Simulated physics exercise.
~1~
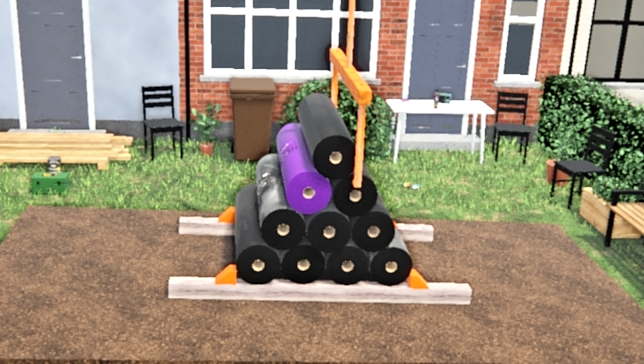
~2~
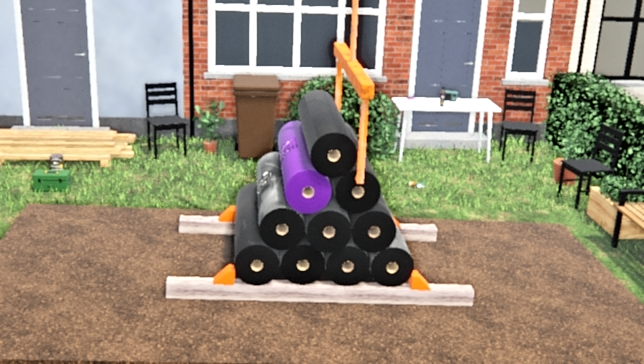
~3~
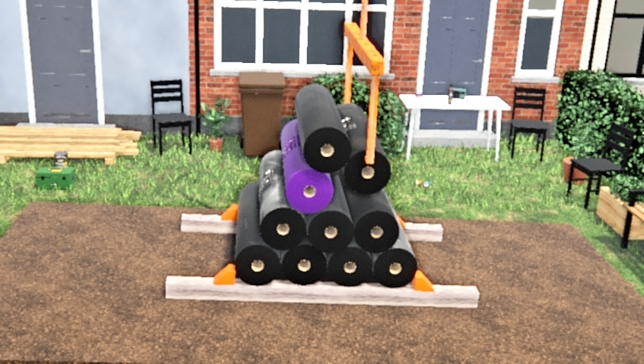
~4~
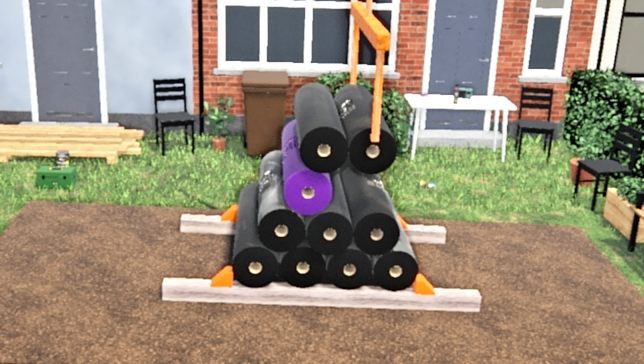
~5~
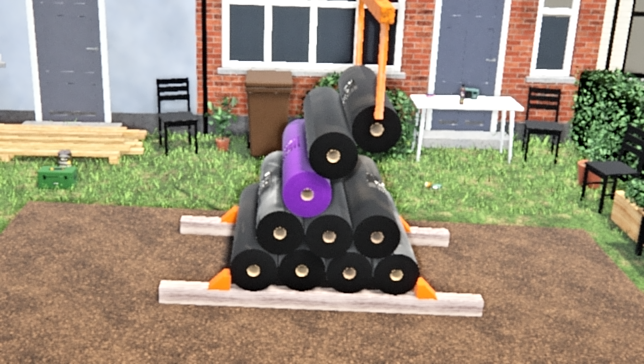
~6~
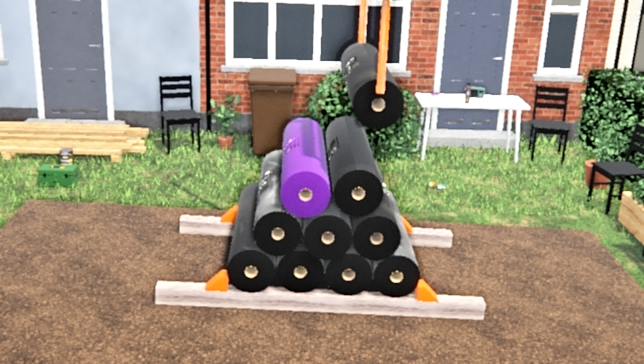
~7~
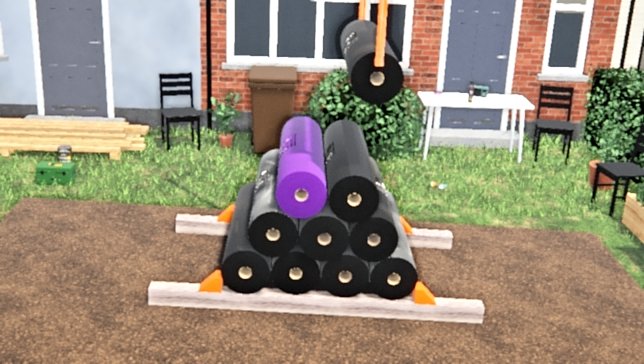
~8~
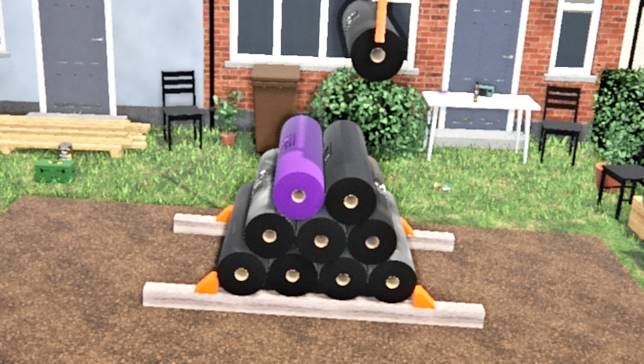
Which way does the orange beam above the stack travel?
The orange beam moves up, raising the hooked black roll clear of the stack.
